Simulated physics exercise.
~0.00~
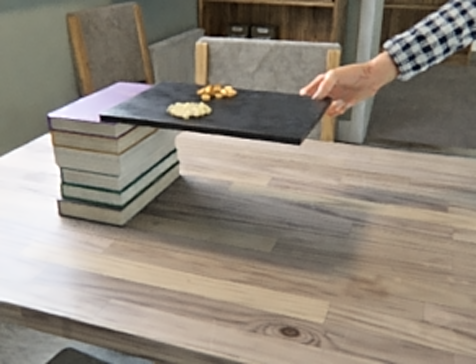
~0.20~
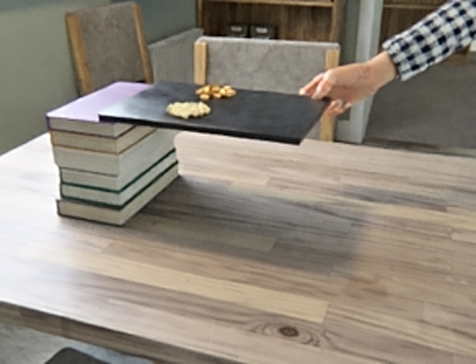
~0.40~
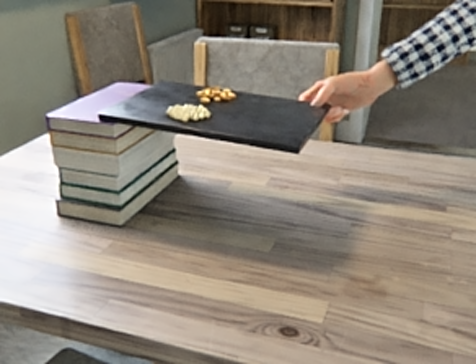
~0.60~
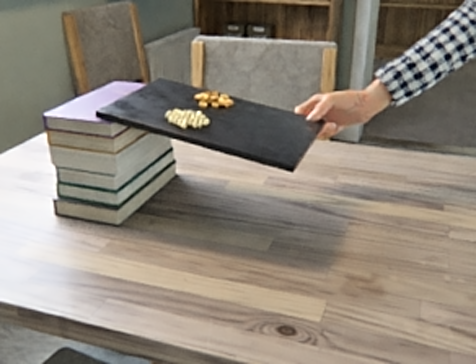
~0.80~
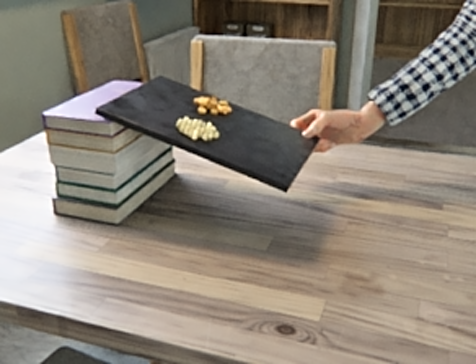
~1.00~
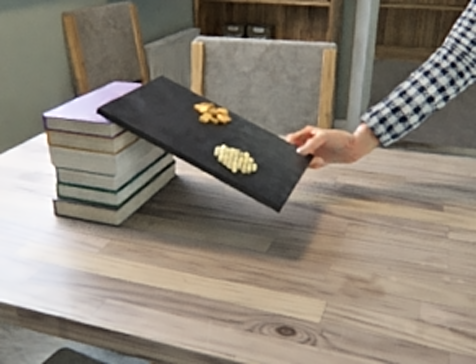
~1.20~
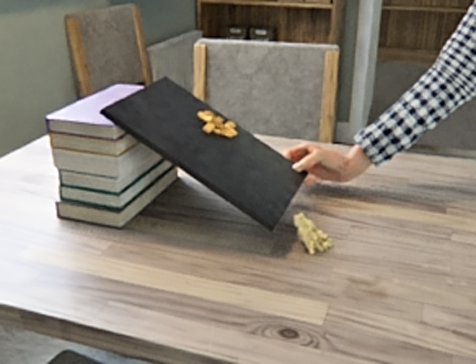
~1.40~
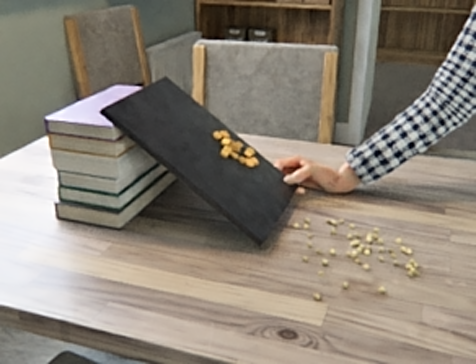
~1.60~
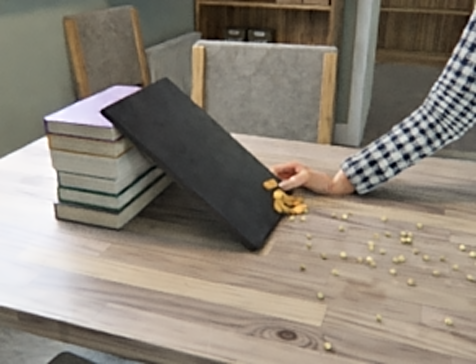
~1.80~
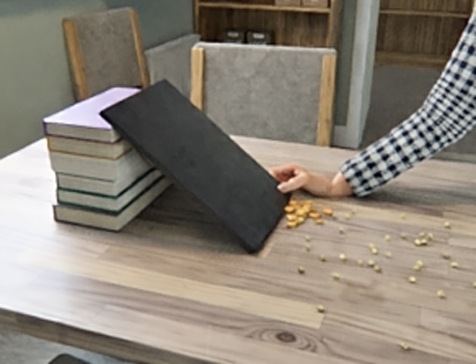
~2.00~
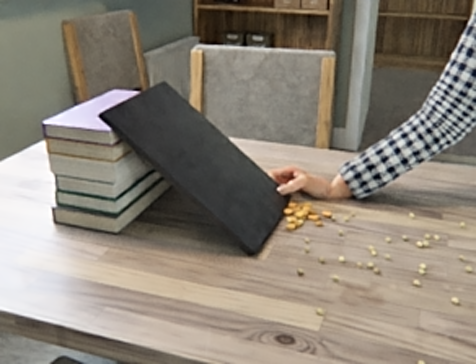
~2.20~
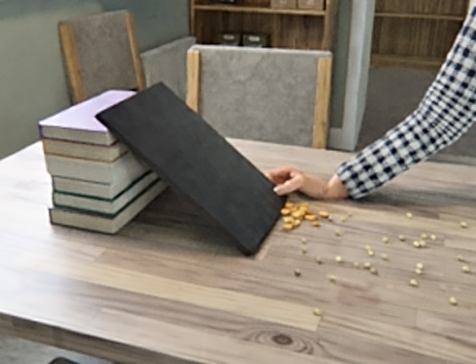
A hand in a checked sleeve lowered one end of a black board propped on stacked books until it rested on the table; the pale front heap slid off first and scattered far right, then the orange one slid down and stopped at the board's foot.
